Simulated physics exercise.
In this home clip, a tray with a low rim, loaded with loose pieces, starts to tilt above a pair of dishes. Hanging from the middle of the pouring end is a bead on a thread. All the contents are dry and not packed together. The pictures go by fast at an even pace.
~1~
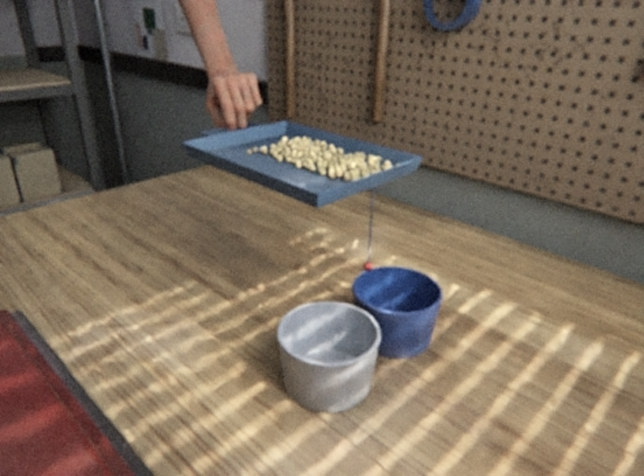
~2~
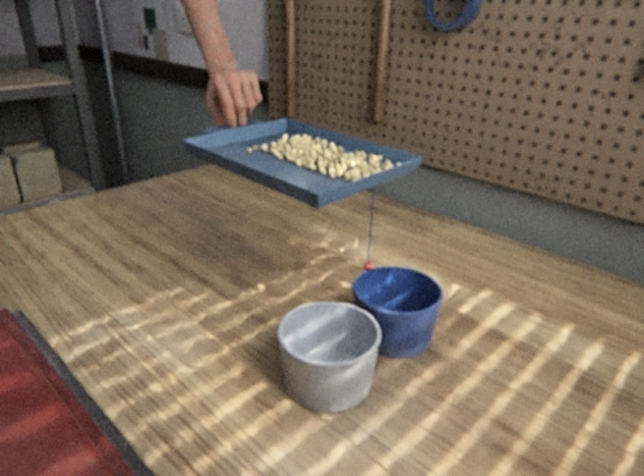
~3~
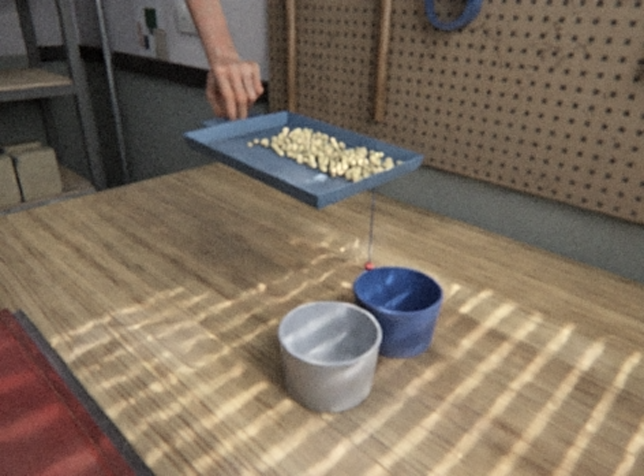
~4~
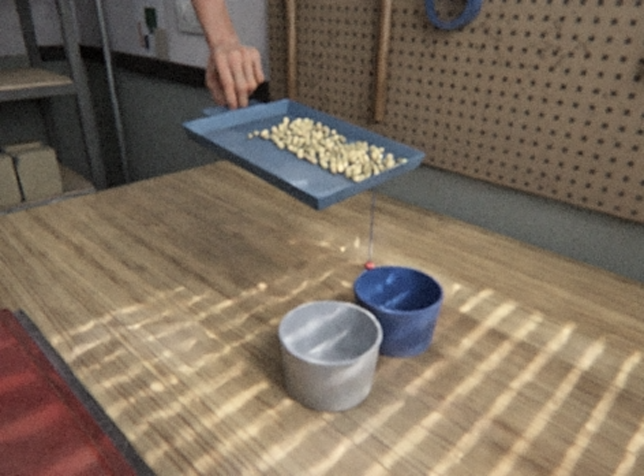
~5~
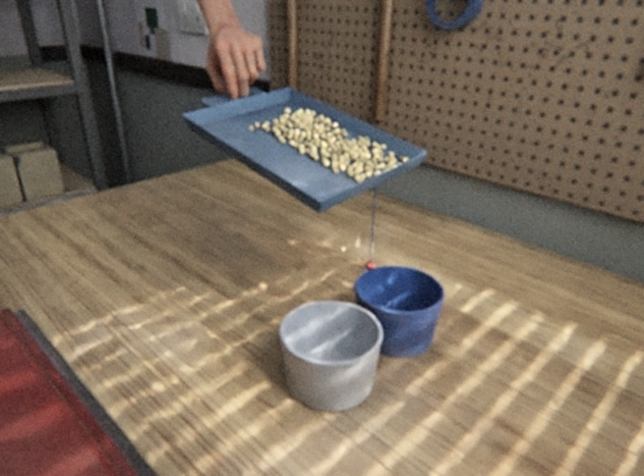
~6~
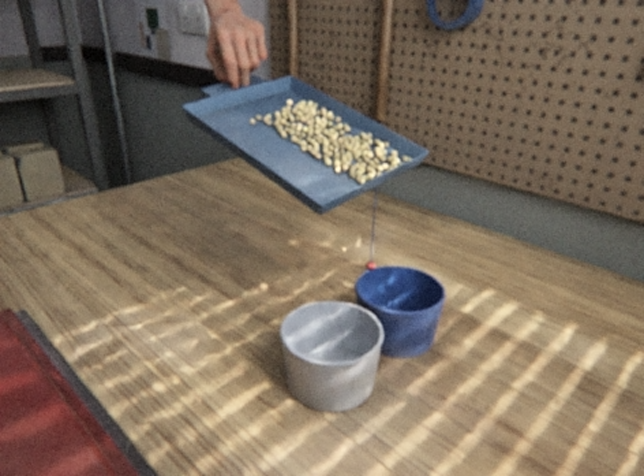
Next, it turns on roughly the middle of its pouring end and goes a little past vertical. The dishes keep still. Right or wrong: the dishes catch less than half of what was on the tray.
Wrong - they catch more than half.
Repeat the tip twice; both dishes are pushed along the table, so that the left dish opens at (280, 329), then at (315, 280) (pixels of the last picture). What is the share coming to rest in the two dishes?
The first gives 60 %, the second 0 %.
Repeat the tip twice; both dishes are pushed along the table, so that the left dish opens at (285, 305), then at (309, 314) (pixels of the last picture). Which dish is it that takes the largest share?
First try, the dish to the left; second try, the dish to the left.
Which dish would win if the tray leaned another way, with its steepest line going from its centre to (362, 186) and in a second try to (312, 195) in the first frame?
Result, try one: Dish at right; try two: Dish at left.
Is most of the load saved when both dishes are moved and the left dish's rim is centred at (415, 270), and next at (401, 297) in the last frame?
The first time it's lower than half, the second time lower than half.
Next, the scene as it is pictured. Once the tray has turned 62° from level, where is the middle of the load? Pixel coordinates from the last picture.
Near (347, 186).
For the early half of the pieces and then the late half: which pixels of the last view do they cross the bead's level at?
The opening part goes through (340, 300); what follows goes through (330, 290).
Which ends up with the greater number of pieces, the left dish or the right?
The one to the left.
Shortly afterwards, tray tipped steeply; all but a few on the tray; a little in the left dish; only a few in the right dish; only a few in the air.
Next, tray tipped past a quarter turn; only a few on the tray; near two thirds in the left dish; a little in the right dish; a little outside both; a little in the air.
Some moments later, tray tipped past a quarter turn; the bulk in the left dish; a little in the right dish; a little outside both.
In the end, tray tipped past a quarter turn; the bulk in the left dish; a little in the right dish; a little outside both.
